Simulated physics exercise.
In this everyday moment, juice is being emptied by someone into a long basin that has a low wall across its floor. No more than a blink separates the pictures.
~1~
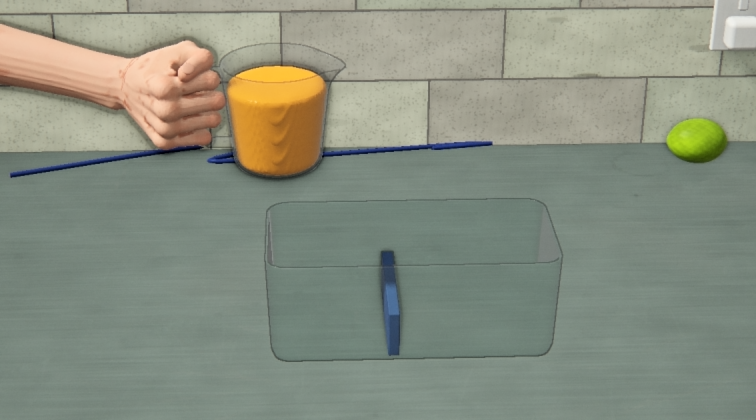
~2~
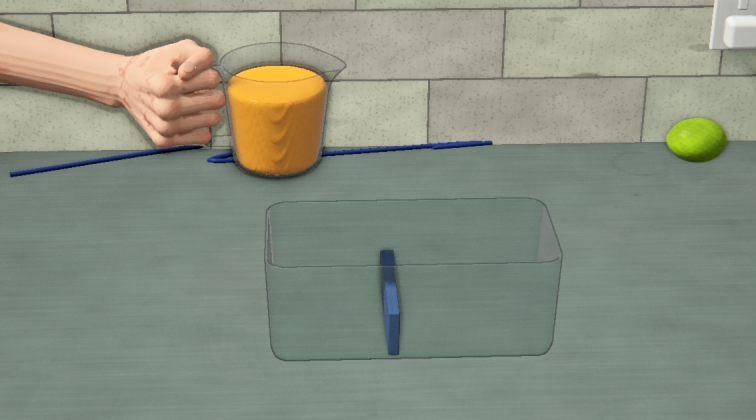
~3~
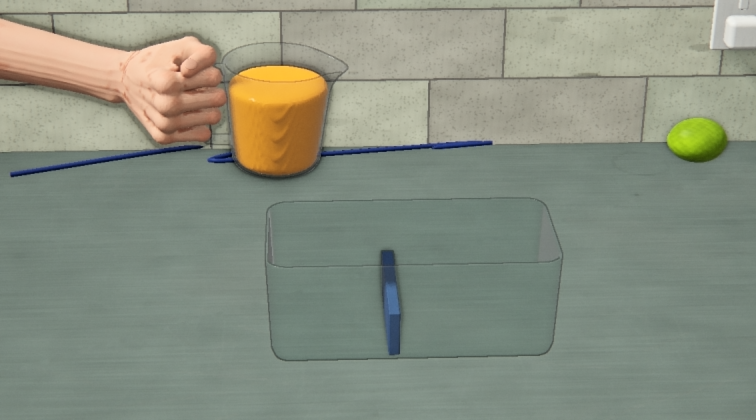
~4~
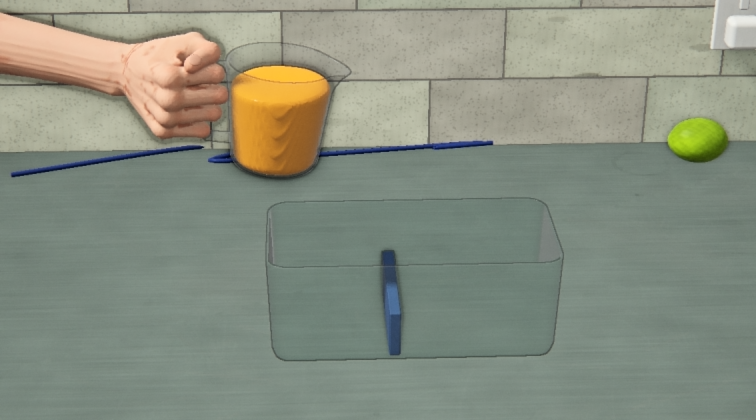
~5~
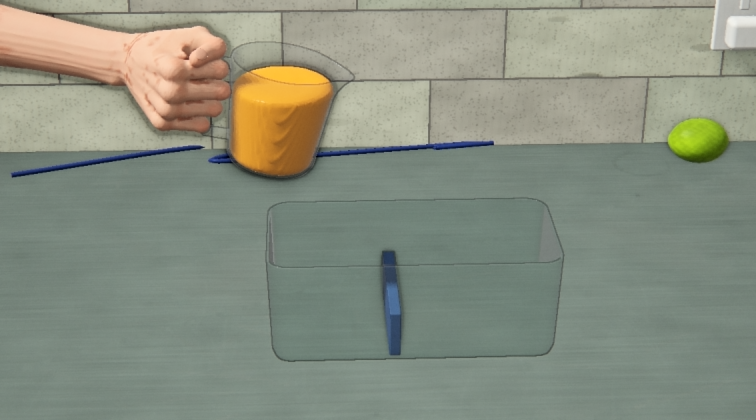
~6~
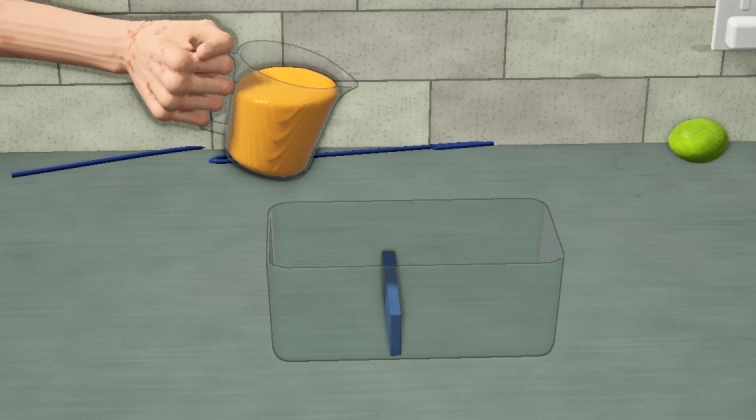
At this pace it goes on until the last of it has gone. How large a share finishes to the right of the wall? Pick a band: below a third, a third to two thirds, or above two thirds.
A third to two thirds.
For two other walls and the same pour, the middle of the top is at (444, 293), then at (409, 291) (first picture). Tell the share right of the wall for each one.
The first placement gives around 5 percent, the second 25 percent.
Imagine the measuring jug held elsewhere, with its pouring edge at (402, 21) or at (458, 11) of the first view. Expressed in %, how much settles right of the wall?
Try one: 90 %; try two: 65 %.
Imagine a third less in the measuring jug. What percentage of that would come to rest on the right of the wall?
It works out near 30 percent.
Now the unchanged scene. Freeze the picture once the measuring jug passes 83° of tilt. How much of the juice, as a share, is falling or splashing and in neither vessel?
Something close to 25 percent of it.
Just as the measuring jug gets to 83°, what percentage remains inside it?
Close to 65 parts in a hundred remain.
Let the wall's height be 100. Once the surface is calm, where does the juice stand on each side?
I get 30 % for the left and 30 % for the right.
A moment on, the measuring jug is tipped on its side and 65 per cent is still to pour, 1 is left of the wall and 9 right of it.
Next, the measuring jug is tipped right over and 7 per cent is still to pour, 30 is left of the wall and 52 right of it.
Then the measuring jug is tipped right over and 0 per cent is still to pour, 45 is left of the wall and 53 right of it.
Later the measuring jug is tipped right over and 0 per cent is still to pour, 45 is left of the wall and 53 right of it.
At rest 45 per cent lies left of the wall, 53 right of it and 1 outside.
